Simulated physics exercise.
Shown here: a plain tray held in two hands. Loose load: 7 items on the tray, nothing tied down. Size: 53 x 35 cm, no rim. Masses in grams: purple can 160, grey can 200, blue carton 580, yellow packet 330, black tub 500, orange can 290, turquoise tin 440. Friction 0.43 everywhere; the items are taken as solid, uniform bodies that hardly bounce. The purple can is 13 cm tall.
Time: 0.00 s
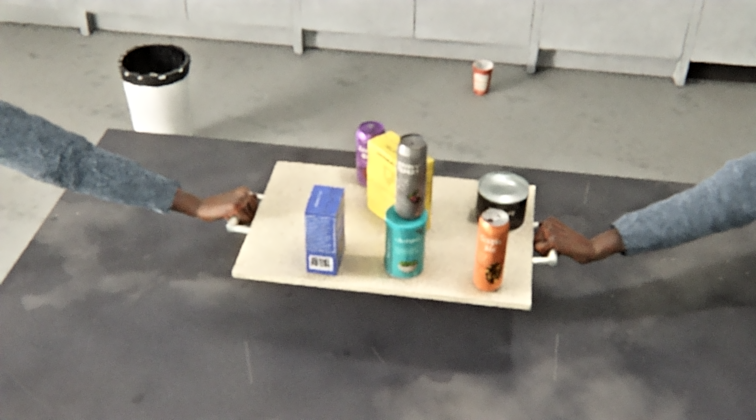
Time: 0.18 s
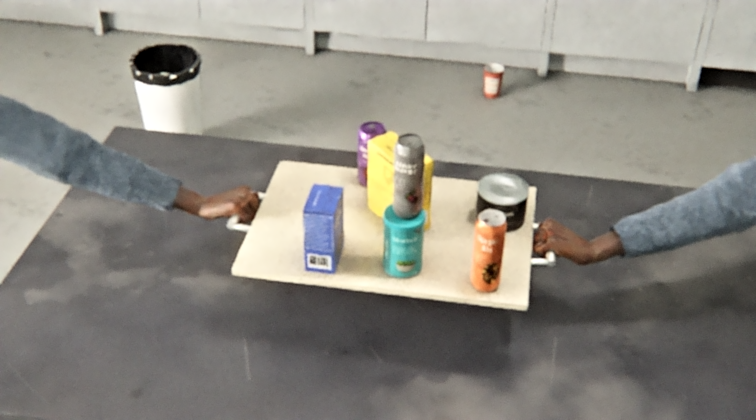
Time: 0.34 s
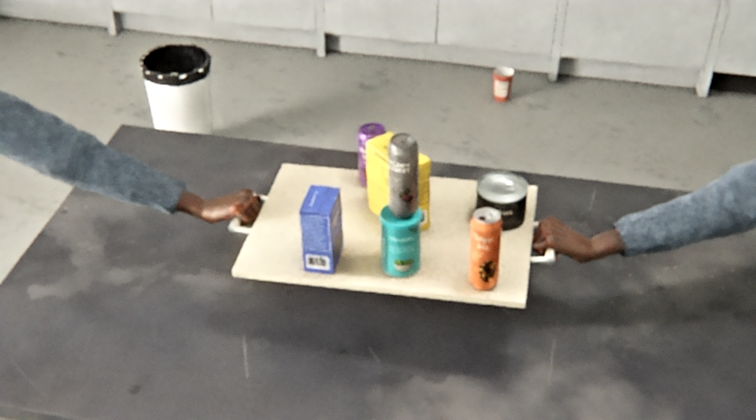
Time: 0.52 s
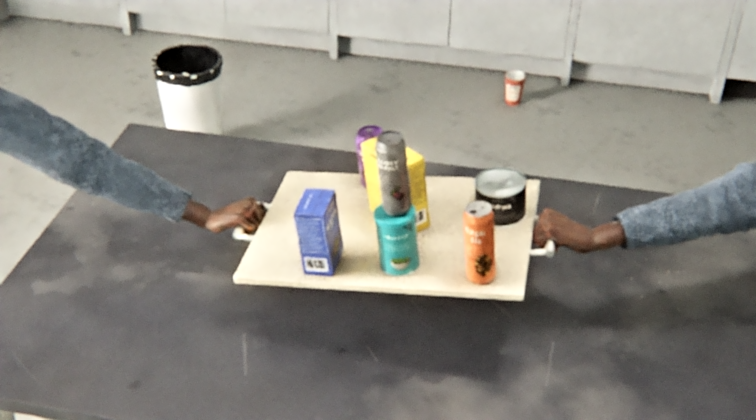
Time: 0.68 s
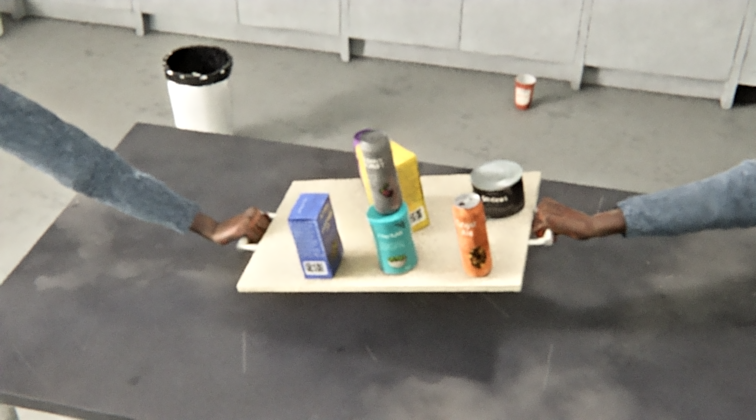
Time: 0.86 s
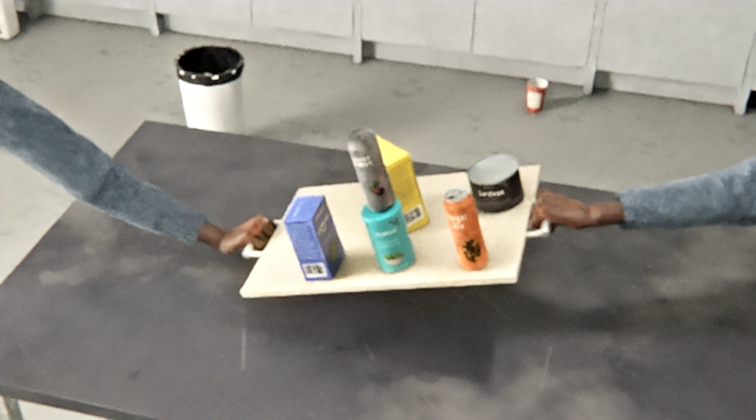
A tray of assorted containers, held by two hands, tilts gradually down to the left.
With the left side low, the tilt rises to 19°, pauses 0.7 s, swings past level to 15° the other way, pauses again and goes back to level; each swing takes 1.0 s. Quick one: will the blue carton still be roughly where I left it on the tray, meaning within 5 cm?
No, it won't.
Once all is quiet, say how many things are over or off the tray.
Count: 4.
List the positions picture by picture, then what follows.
Tray level; blue carton (325, 230), in the first picture.
Tray level; yellow packet (400, 185); black tub (502, 204), in the second picture.
Tray at 2°, left edge down; orange can (485, 250); turquoise tin (401, 240), in the third picture.
Tray at 7°, left edge down; grey can (394, 175), in the fourth picture.
Tray at 12°, left edge down; black tub (498, 191), in the fifth picture.
Tray at 17°, left edge down; blue carton (315, 238); orange can (466, 230), in the sixth picture.
By 1.76 s, tray at 19°, left edge down; orange can now off the tray; blue carton rocked 44° off its seat near (287, 243); grey can upside down.
By 2.26 s, tray at 5°, left edge down; grey can and blue carton now off the tray; turquoise tin on its side.
By 3.06 s, tray at 15°, right edge down; turquoise tin now off the tray.
When it is over (4.9 s), off the tray, grey can, blue carton, orange can and turquoise tin; the other 3 within 5 cm of the start. In the last view, blue carton near (185, 266).
